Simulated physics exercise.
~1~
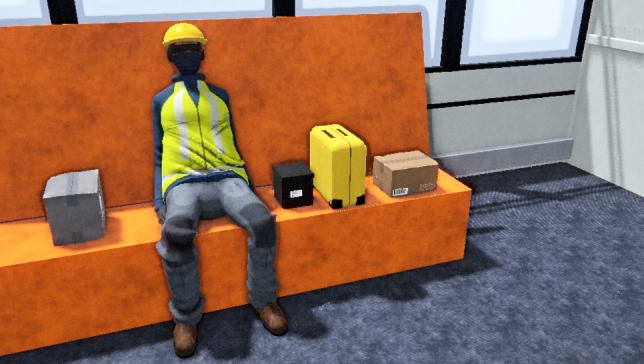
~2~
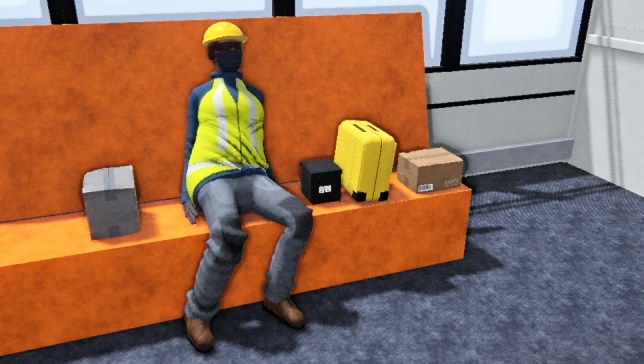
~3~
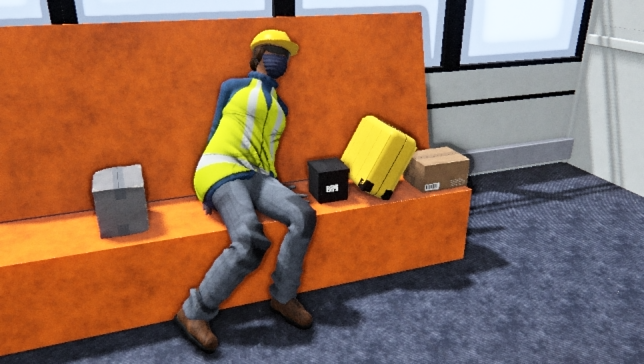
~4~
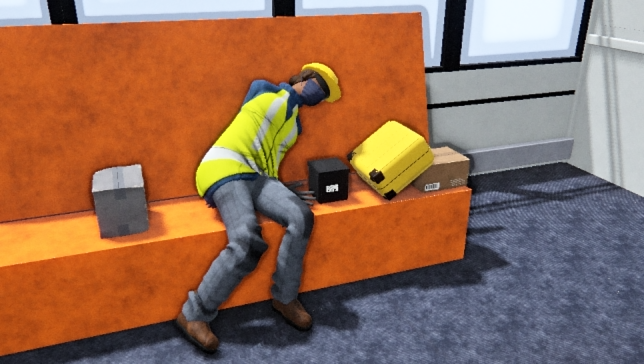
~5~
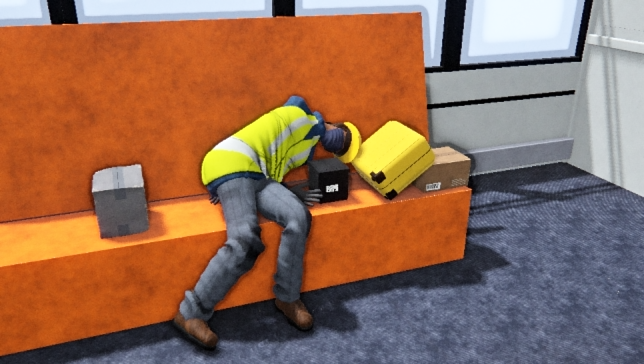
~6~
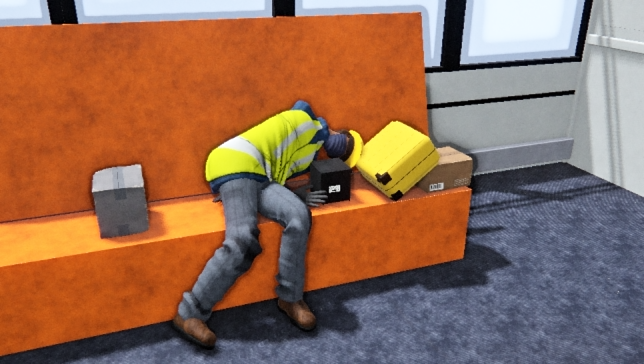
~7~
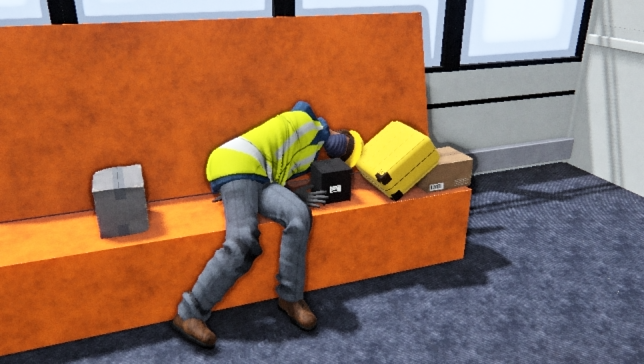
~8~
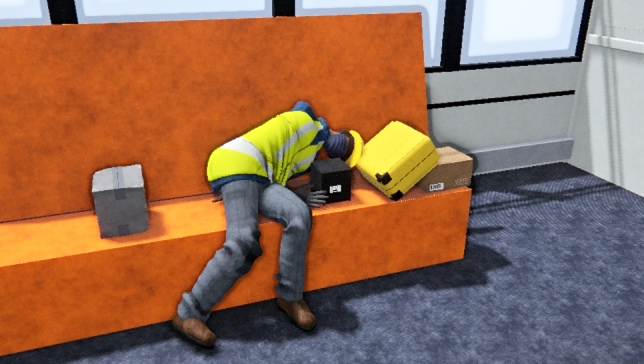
Passenger in yellow helmet and vest sliding right on orange bench, slumping sideways beside leaning yellow case, all luggage staying on.
